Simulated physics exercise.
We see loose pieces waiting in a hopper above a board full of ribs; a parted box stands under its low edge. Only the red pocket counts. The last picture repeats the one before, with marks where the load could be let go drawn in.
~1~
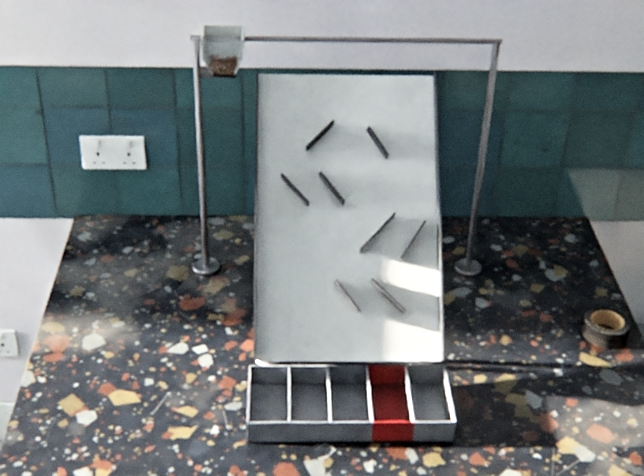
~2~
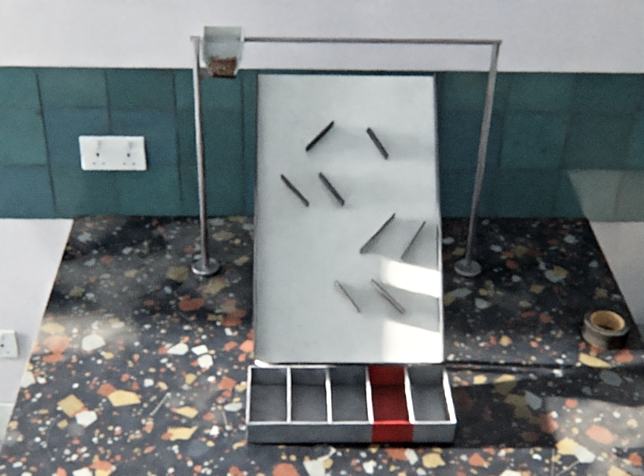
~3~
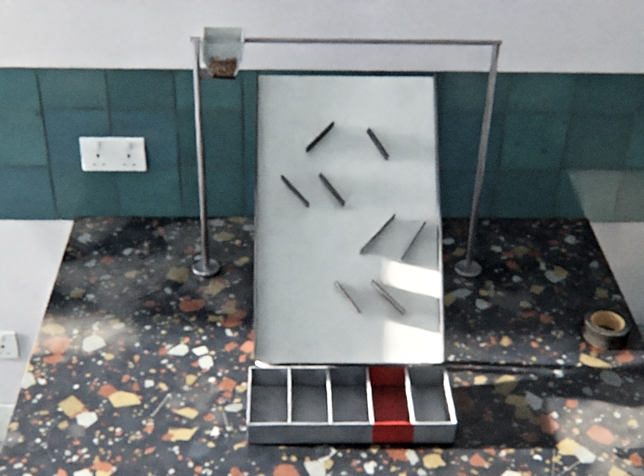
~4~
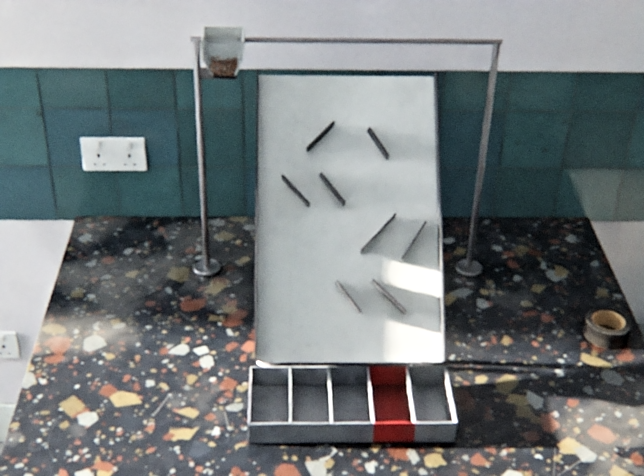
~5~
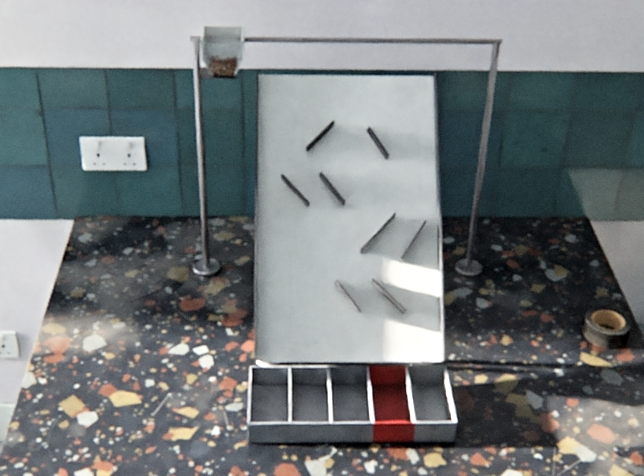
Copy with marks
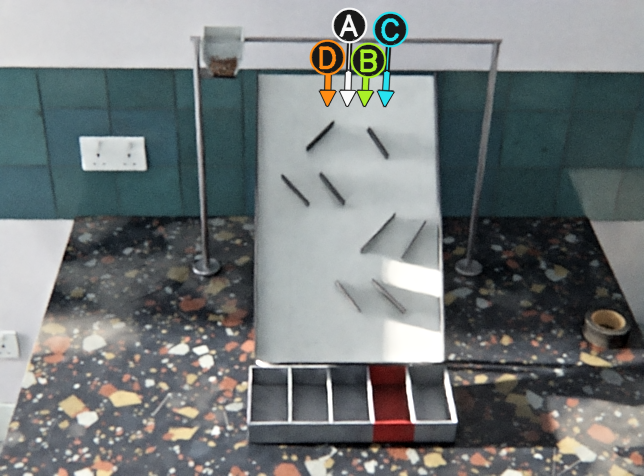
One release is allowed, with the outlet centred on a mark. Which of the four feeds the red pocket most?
It is A.
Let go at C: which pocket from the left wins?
The fifth from the left.
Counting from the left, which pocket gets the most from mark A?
The fourth.
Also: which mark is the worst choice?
C.
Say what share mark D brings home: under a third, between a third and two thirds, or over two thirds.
Mark D gives between a third and two thirds.
On the marked copy, mark A meets the board at (347, 100); mark B meets the board at (364, 100); mark C meets the board at (385, 100); mark D meets the board at (327, 100).
With A, about two thirds in the red pocket, about a third in other pockets.
With B, about a third in the red pocket, about two thirds in other pockets.
With C, a small part in the red pocket, nearly all in other pockets.
With D, about a third in the red pocket, about half in other pockets, a small part outside the box.
